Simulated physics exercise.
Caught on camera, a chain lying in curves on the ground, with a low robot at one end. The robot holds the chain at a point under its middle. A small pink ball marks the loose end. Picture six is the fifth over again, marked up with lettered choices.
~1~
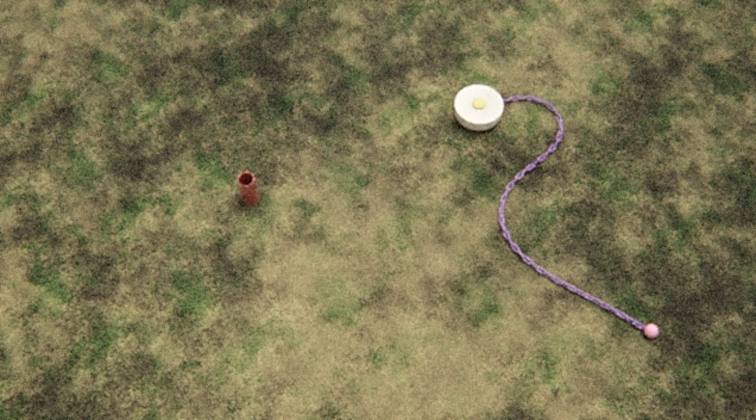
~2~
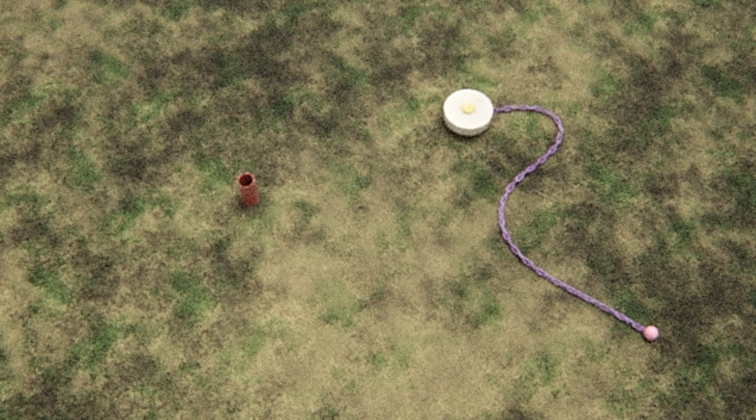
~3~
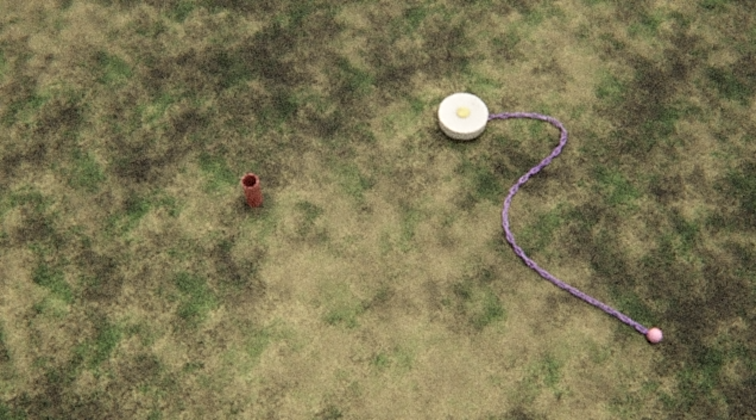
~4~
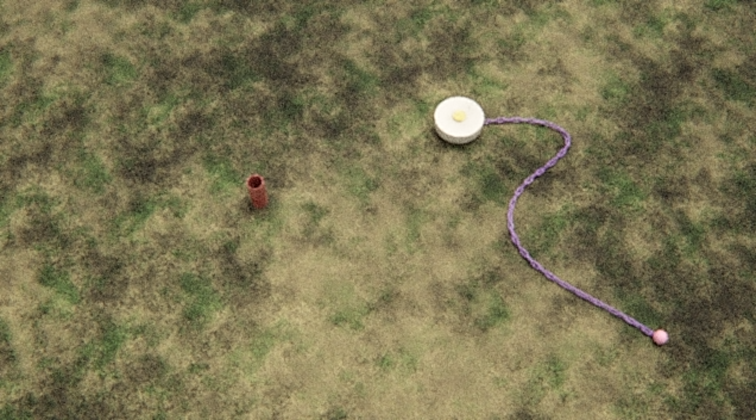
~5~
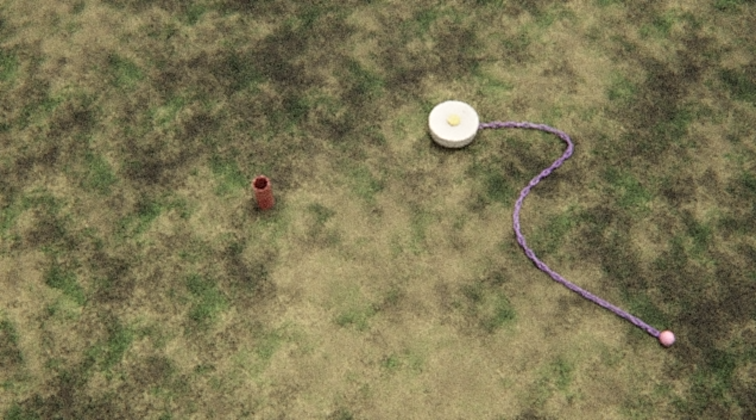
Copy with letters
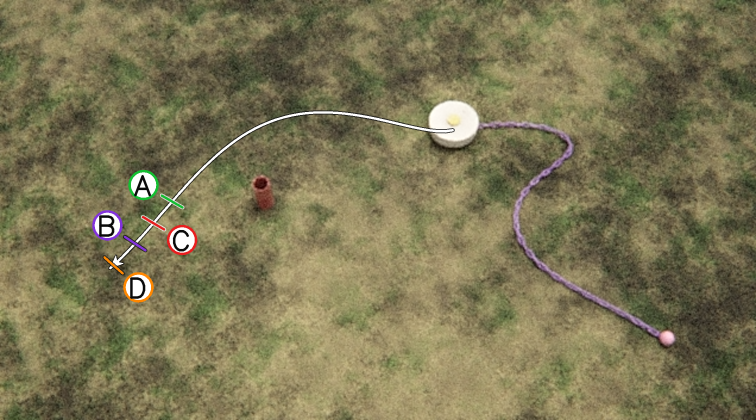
The clip opens on a low, round white robot attached to a curving purple line on patchy ground, with a red post to the left. The robot creeps left and slightly toward the viewer, drawing the nearest stretch out longer, while the farther curves and pink-tipped end barely change as the view shifts slightly.
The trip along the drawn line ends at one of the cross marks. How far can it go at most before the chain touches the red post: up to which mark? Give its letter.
Up to mark A.
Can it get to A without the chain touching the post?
For that mark, yes.
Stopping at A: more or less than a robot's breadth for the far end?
By then, more.
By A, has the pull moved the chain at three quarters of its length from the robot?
By then, yes.
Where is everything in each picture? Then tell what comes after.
In the first picture, free end (651, 331); red post (249, 189); robot (478, 109).
In the second picture, robot (468, 113); free end (651, 333).
In the third picture, robot (463, 117); free end (655, 336).
In the fourth picture, robot (459, 121); free end (660, 337).
In the fifth picture, robot (453, 125); free end (667, 338); red post (263, 193).
On the marked copy, A at (172, 202); B at (135, 244); C at (153, 223); D at (113, 265); the route from (453, 130) via (255, 128) to (110, 268).
With A. Early on, robot (345, 109), middle of the chain (518, 199), free end (667, 338).
Further on, robot (239, 132), middle of the chain (437, 192), free end (622, 310).
At the end, robot (170, 197), middle of the chain (387, 196), free end (584, 282); nothing has been touched.
As for the rest, B brings the chain against the post; C brings the chain against the post; D brings the chain against the post.
